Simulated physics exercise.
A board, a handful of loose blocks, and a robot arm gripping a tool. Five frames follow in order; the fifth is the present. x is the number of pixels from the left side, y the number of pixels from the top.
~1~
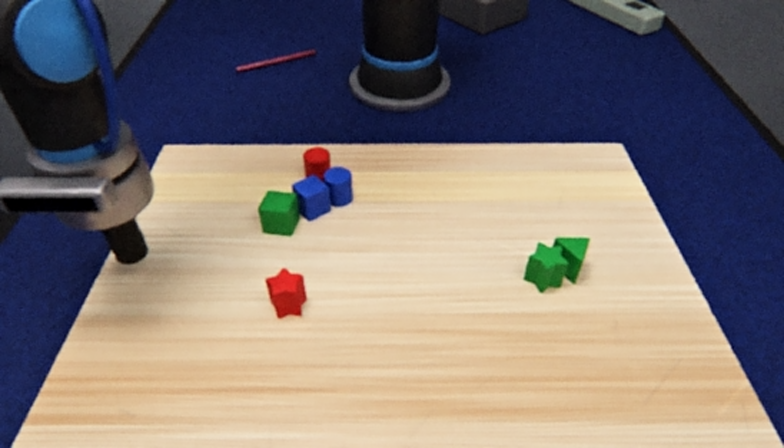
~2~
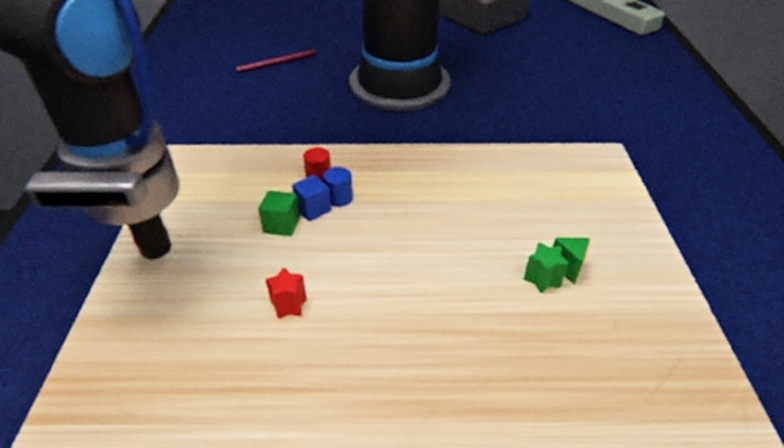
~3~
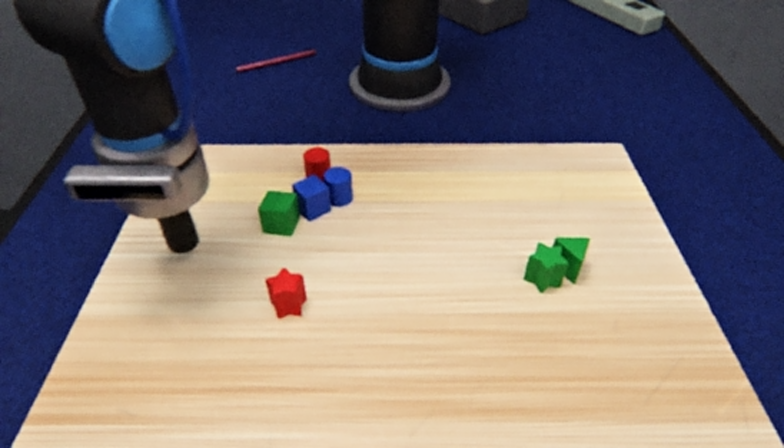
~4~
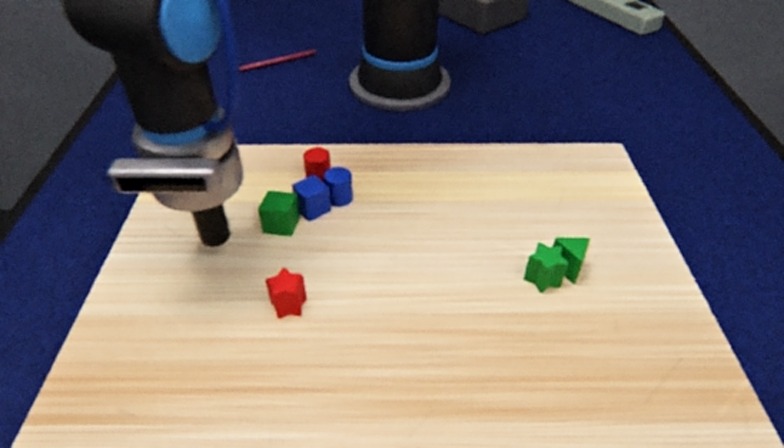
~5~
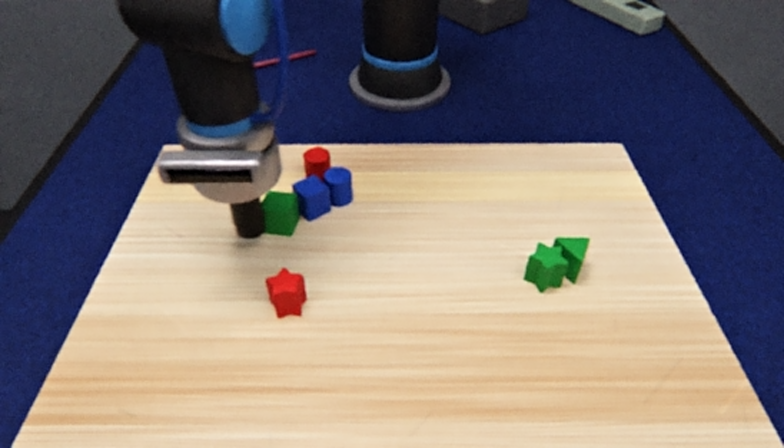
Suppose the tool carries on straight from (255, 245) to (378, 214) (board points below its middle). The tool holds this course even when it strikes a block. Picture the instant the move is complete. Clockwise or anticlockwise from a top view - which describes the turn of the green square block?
Bird's-eye view: Counterclockwise.
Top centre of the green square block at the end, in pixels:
I'd place it at (292, 190), taking the centre of its top.
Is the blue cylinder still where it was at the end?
No - that is not the case.
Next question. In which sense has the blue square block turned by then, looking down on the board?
Seen from above, clockwise.
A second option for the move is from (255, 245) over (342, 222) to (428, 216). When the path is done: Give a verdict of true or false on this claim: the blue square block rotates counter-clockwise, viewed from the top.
Verdict: False.
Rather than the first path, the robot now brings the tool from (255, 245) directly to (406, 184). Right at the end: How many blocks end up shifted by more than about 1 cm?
Put simply, three or more blocks are moved more than 1 cm.
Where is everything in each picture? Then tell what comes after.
Tool's lower end (133, 254); green square block (277, 200); blue square block (310, 185); red cylinder (316, 154); blue cylinder (338, 174), in the first frame.
Tool (156, 250); blocks still, in the second frame.
Tool (184, 244); blocks still, in the third frame.
Tool (216, 237); blocks still, in the fourth frame.
Tool (252, 230); green square block (277, 200); blue square block (310, 185); red cylinder (316, 154); blue cylinder (338, 174), in the fifth frame.
On the path given first. One third of the way, tool (295, 219); green square block (292, 190), turned 25° anticlockwise; blue square block (319, 178), turned 25° clockwise; blue cylinder (346, 171).
Two thirds of the way, tool (338, 209); green square block (292, 190), turned 30° anticlockwise; blue square block (319, 177), turned 20° clockwise; blue cylinder (346, 171).
At the end, tool (377, 199); green square block (292, 190), turned 30° anticlockwise; blue square block (319, 177), turned 20° clockwise; red cylinder still; blue cylinder (346, 171).
